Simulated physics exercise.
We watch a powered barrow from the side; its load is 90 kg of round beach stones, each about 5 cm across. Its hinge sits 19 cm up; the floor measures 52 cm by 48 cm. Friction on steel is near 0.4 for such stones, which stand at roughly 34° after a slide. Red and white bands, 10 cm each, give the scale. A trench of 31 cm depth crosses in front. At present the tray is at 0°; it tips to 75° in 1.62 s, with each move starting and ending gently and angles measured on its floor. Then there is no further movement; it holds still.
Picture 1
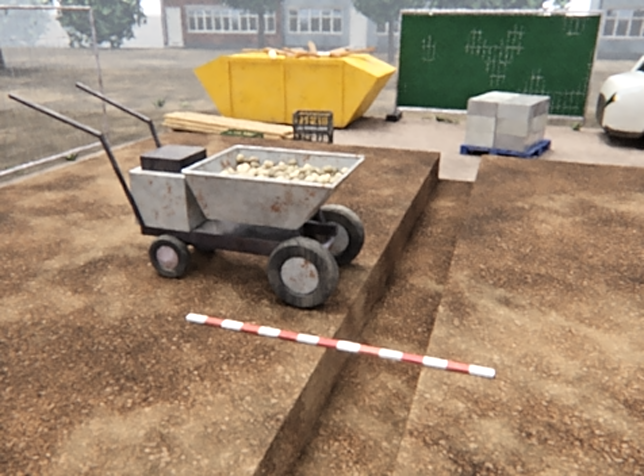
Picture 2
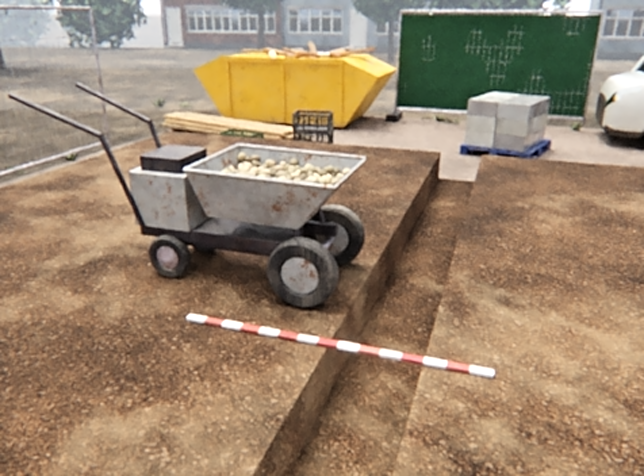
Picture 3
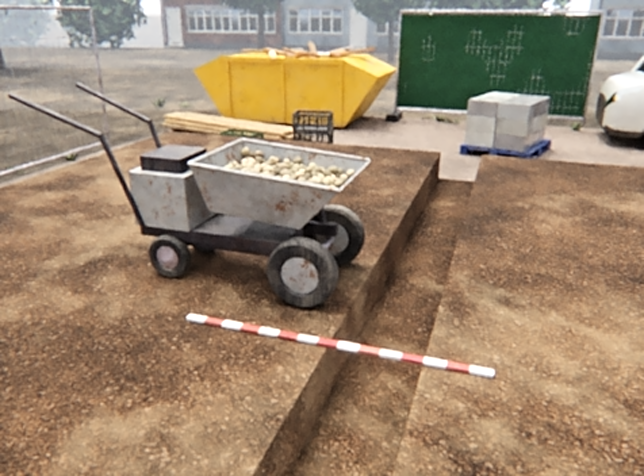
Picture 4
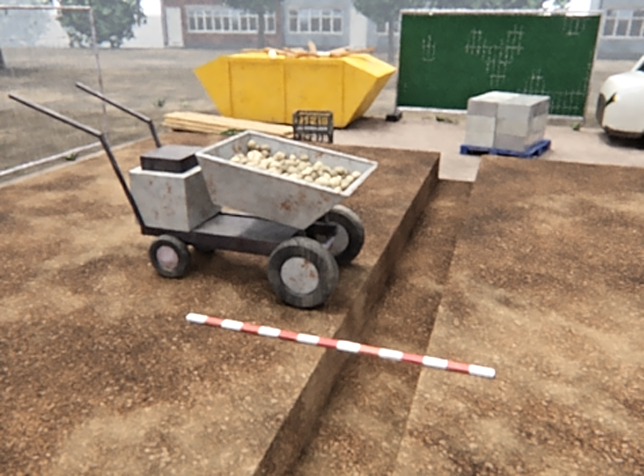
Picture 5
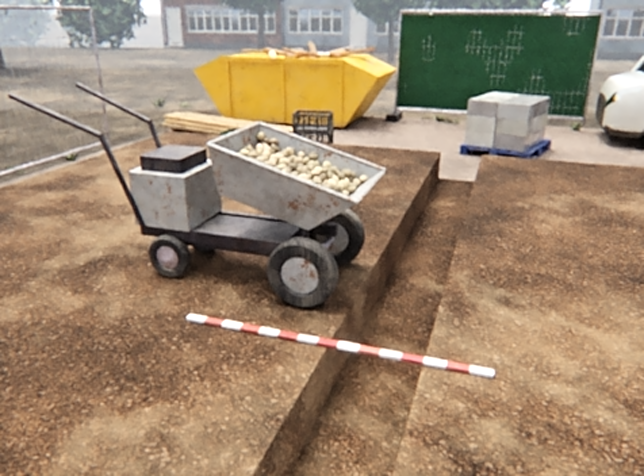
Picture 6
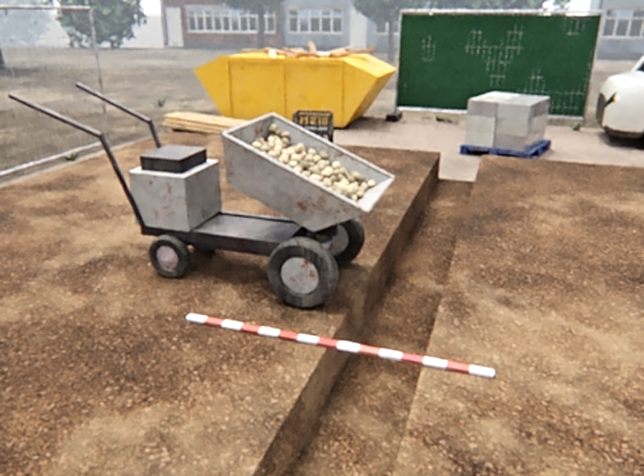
A small powered barrow loaded with round stones stood on bare dirt beside a trench, and its tray gradually tilted down toward the right, its back end rising while the wheels stayed still.
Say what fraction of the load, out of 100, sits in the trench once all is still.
About 51 out of 100.
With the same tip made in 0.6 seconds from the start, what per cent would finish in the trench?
I'd put it at roughly 35 per cent.
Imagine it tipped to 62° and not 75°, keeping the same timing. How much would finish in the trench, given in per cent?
Expect roughly 65 per cent.
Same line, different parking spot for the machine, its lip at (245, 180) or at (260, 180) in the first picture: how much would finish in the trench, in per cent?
The first start gives about 80 per cent, the second about 100.
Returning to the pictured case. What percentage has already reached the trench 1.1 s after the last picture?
By that moment, roughly 35 per cent of the load.
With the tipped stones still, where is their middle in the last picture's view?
Their middle ends up near (434, 330).
Then, 0.6 s after the last picture the floor is at 64°, 98 % in the tray, 2 % in the trench; the foremost stones are at (426, 259).
Then, 1.1 s after the last picture the floor is at 75°, 25 % in the tray, 34 % in the trench, 41 % past the trench; the foremost stones are at (546, 314).
Then, 1.5 s after the last picture the floor is at 75°, 3 % in the tray, 47 % in the trench, 49 % past the trench; the foremost stones are at (610, 324).
Then, 3.4 s after the last picture the floor is at 75°, 0 % in the tray, 51 % in the trench, 49 % past the trench; the foremost stones are at (633, 334).
